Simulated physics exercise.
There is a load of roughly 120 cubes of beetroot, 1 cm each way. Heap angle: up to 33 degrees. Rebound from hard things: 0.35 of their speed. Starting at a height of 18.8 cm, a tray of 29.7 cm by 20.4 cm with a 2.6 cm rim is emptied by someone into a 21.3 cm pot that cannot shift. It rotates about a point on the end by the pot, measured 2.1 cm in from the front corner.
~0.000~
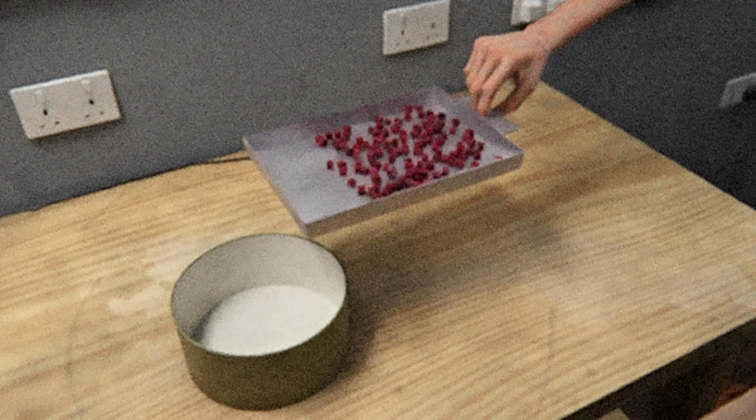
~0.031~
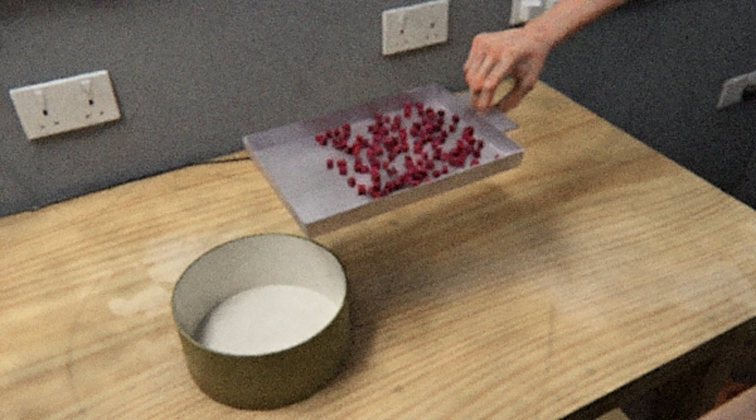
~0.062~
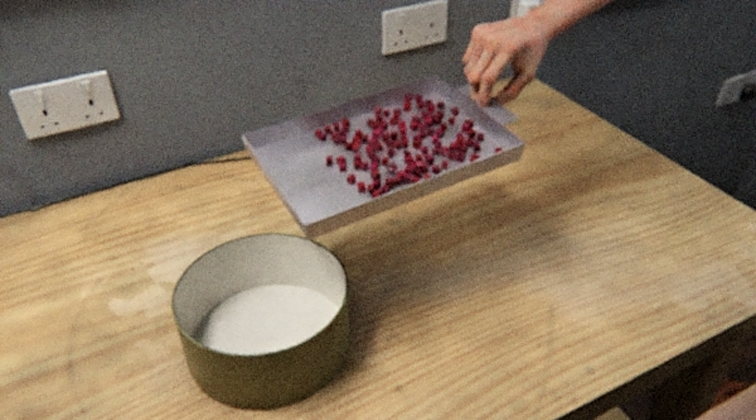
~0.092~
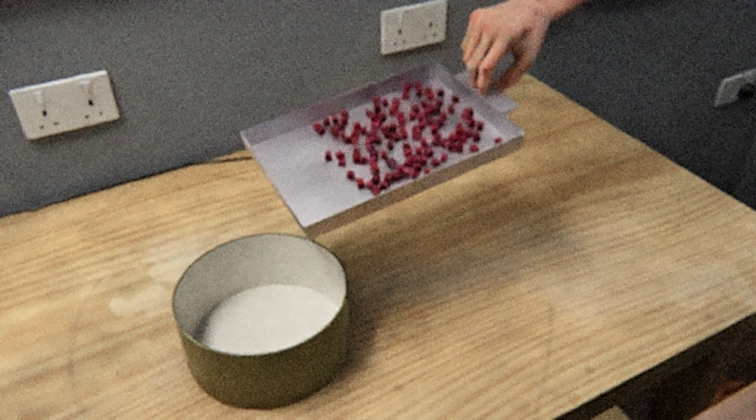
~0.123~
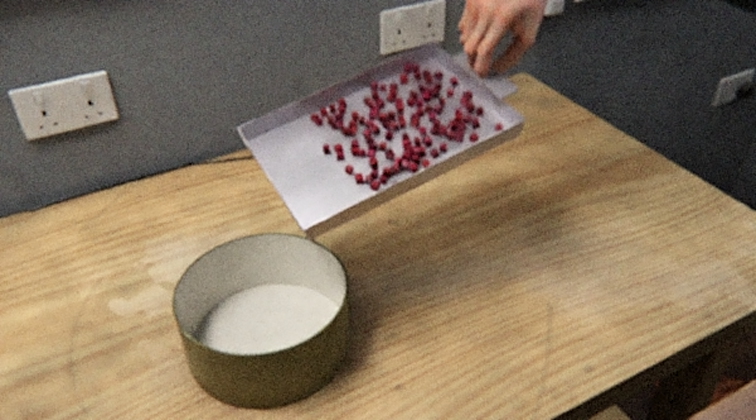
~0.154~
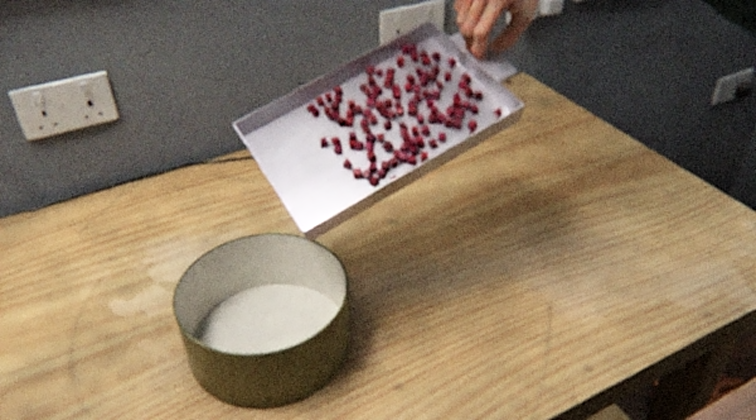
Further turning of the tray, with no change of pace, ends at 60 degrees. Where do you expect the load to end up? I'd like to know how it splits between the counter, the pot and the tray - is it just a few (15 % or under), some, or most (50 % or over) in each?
Counter: Some; pot: Some; left on the tray: Some.
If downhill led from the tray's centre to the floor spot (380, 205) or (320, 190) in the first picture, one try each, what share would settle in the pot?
That would be close to 5 per cent and then close to 40 per cent.
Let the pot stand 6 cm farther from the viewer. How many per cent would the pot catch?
5 per cent.
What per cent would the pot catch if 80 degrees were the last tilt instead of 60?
45 percent.
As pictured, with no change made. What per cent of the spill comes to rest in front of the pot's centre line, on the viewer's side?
Roughly 100 per cent.
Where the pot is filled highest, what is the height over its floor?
Measured height: Approx. 1.0 cm.
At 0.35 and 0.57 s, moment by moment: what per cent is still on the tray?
Roughly 100 then 90.
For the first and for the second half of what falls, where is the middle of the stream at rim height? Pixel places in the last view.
First half close to (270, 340), second half close to (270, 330).
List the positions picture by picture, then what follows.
The first frame shows tray tilt 0 degrees, front corners at (307, 221) and (522, 151); middle of the pieces at (406, 151); pot at (260, 288).
The second frame shows tray tilt 1 degrees, front corners at (307, 221) and (522, 149); middle of the pieces at (406, 149).
The third frame shows tray tilt 3 degrees, front corners at (307, 222) and (522, 142), lowest corner left front; middle of the pieces at (405, 144).
The fourth frame shows tray tilt 7 degrees, front corners at (306, 224) and (522, 132), lowest corner left front; middle of the pieces at (405, 135).
The fifth frame shows tray tilt 13 degrees, front corners at (305, 226) and (521, 119), lowest corner left front; middle of the pieces at (403, 124).
The sixth frame shows tray tilt 19 degrees, front corners at (304, 229) and (520, 105), lowest corner left front; middle of the pieces at (400, 112); pot at (262, 288). Its pace works out near 200 degrees a second.
Then, at 0.27 s, tilt 42 degrees; the tray holds 100 %, the pot 0 %.
After 0.35 s, tilt 56 degrees; the tray holds 100 %, the pot 0 %.
After 0.57 s, tilt 60 degrees; the tray holds 90 %, the pot 0 %.
At rest (2.1 s), counter 25 %, pot 35 %, tray 40 %.
